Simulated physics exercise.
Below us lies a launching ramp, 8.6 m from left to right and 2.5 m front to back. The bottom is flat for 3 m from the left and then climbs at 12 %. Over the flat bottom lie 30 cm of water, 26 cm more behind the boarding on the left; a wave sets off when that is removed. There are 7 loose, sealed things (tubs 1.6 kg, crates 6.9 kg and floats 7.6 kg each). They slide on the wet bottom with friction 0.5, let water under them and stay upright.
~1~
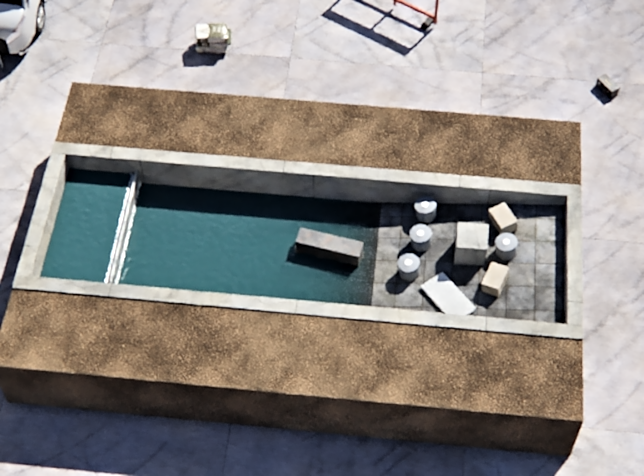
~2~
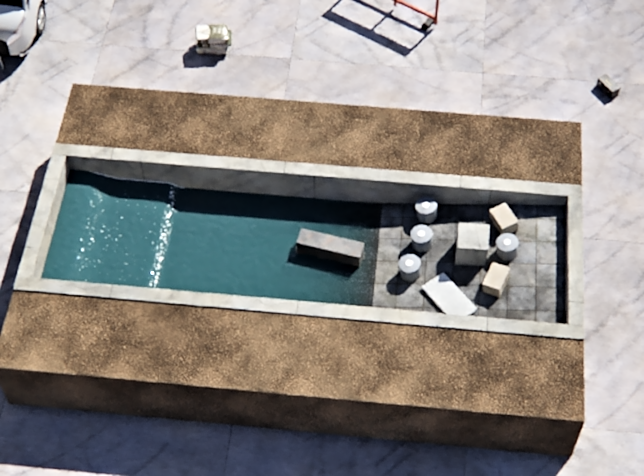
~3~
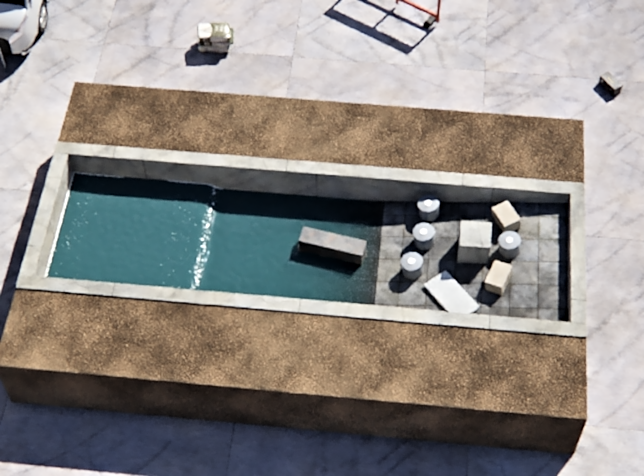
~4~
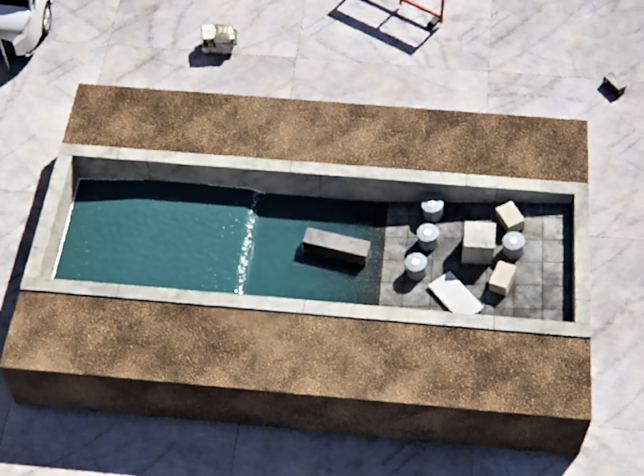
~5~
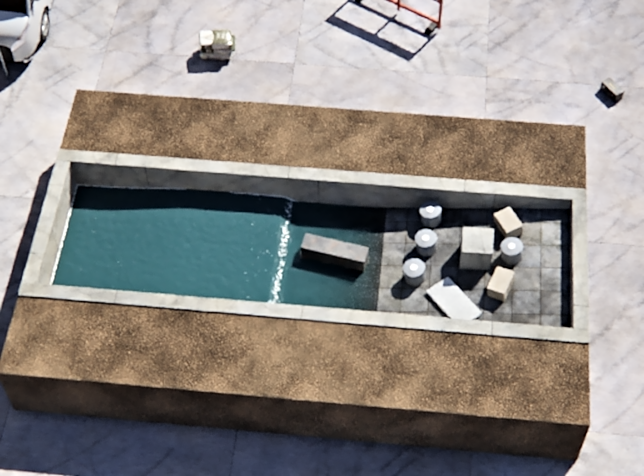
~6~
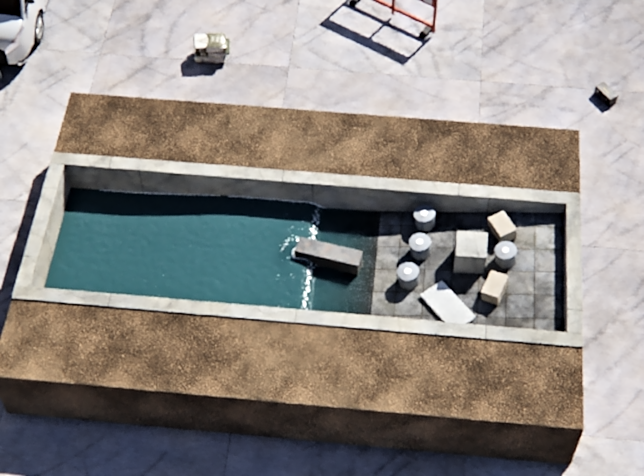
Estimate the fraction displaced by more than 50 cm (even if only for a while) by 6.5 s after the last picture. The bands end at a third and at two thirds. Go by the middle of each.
It is one to two thirds.
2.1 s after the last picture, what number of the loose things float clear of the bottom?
4 of them.
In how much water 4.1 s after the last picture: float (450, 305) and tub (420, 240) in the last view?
About 4 and 14 cm.
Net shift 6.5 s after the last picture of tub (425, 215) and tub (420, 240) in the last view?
In that order: 200 cm, 300 cm.
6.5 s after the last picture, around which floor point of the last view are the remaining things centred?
Around (389, 263).
Then, 0.6 s after the last picture 0 of 7 are over 50 cm from their spots; 0 afloat.
Then, 2.1 s after the last picture 1 of 7 are over 50 cm from their spots; 4 afloat.
Then, 4.1 s after the last picture 4 of 7 are over 50 cm from their spots; 5 afloat.
Then, 6.5 s after the last picture 4 of 7 are over 50 cm from their spots, and 4 have been at some point; 4 afloat.
